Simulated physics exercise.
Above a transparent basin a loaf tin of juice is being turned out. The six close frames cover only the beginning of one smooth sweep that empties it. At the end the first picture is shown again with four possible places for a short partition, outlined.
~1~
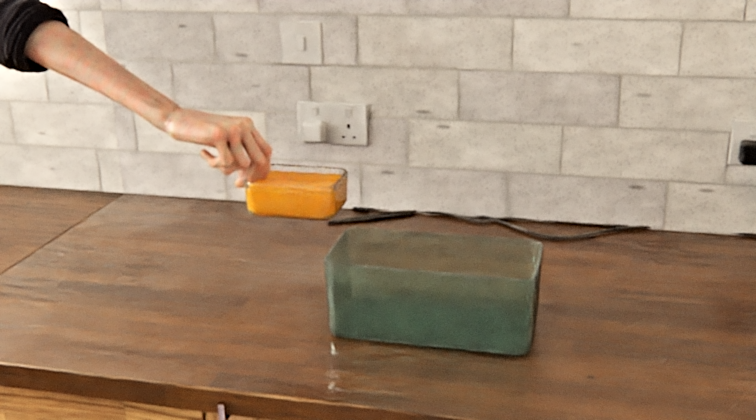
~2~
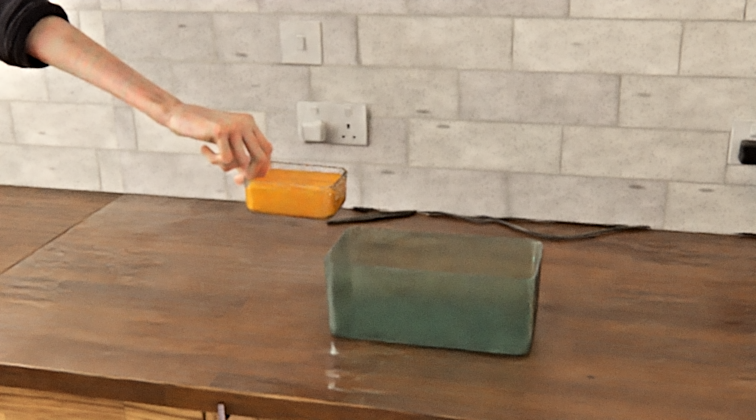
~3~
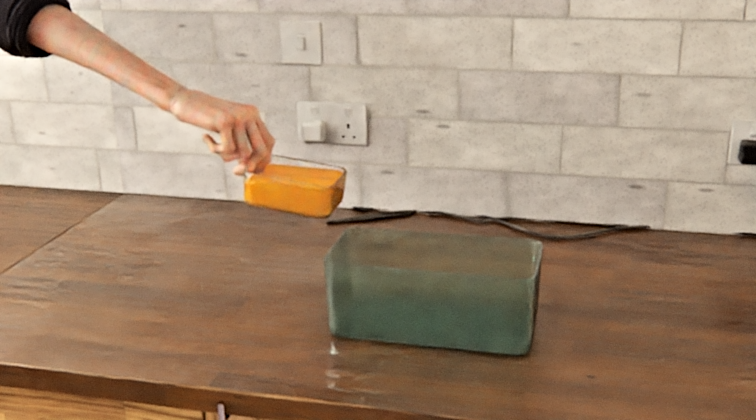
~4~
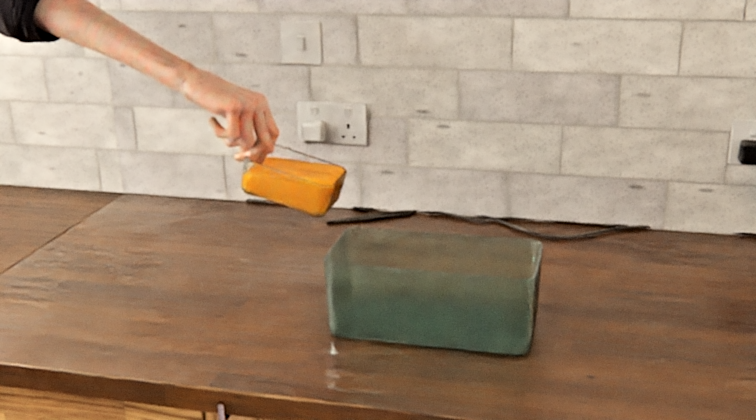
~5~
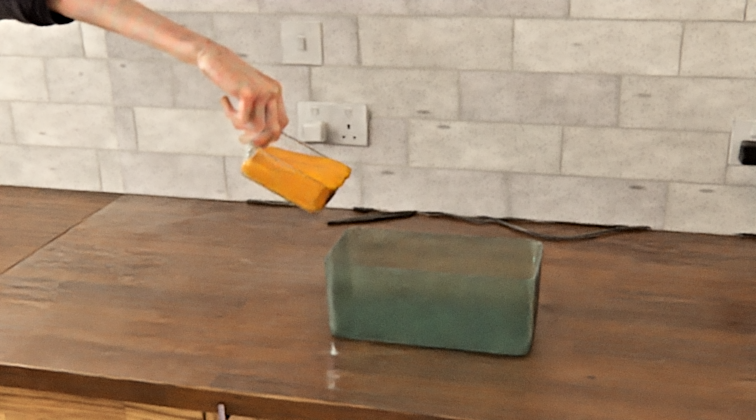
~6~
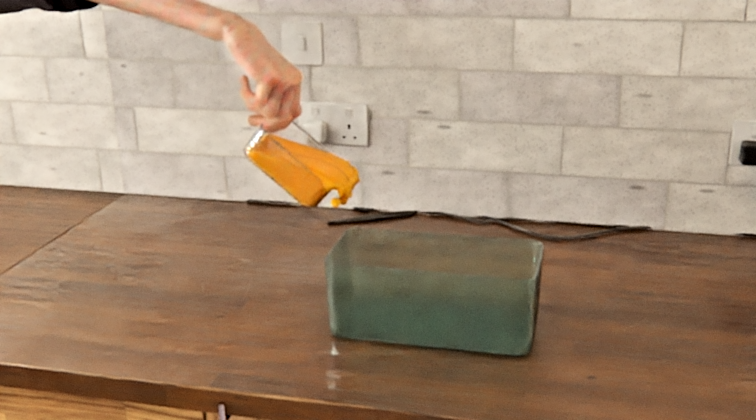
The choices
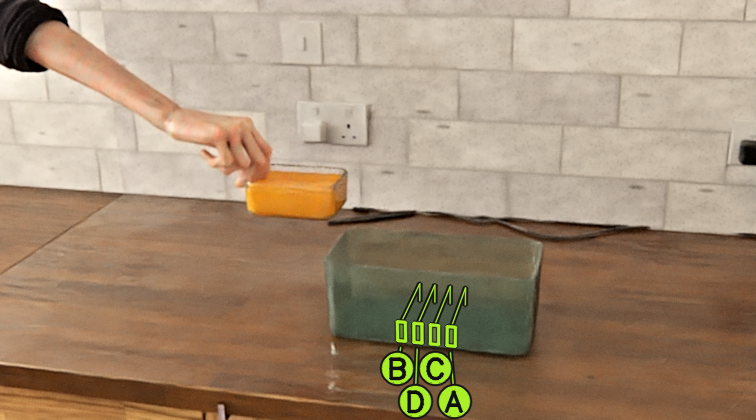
The clip opens with a hand holding a small clear container of orange juice level, above and left of a greenish transparent basin on a wooden counter. The hand rises slightly and tilts the container steadily to the right, and the juice slides toward the lower end and begins curling over the lip.
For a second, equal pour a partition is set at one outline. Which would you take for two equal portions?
Use position D.
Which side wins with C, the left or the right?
More ends on the left.
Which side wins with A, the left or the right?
The left side.
On the marked copy, A at (450, 352); B at (400, 347); C at (433, 350); D at (417, 348).
With A, about 79 % ends left of the wall and 16 % right of it; 5 % is lost outside.
With B, about 31 % ends left of the wall and 67 % right of it.
With C, about 71 % ends left of the wall and 25 % right of it; 5 % is lost outside.
With D, about 55 % ends left of the wall and 43 % right of it.
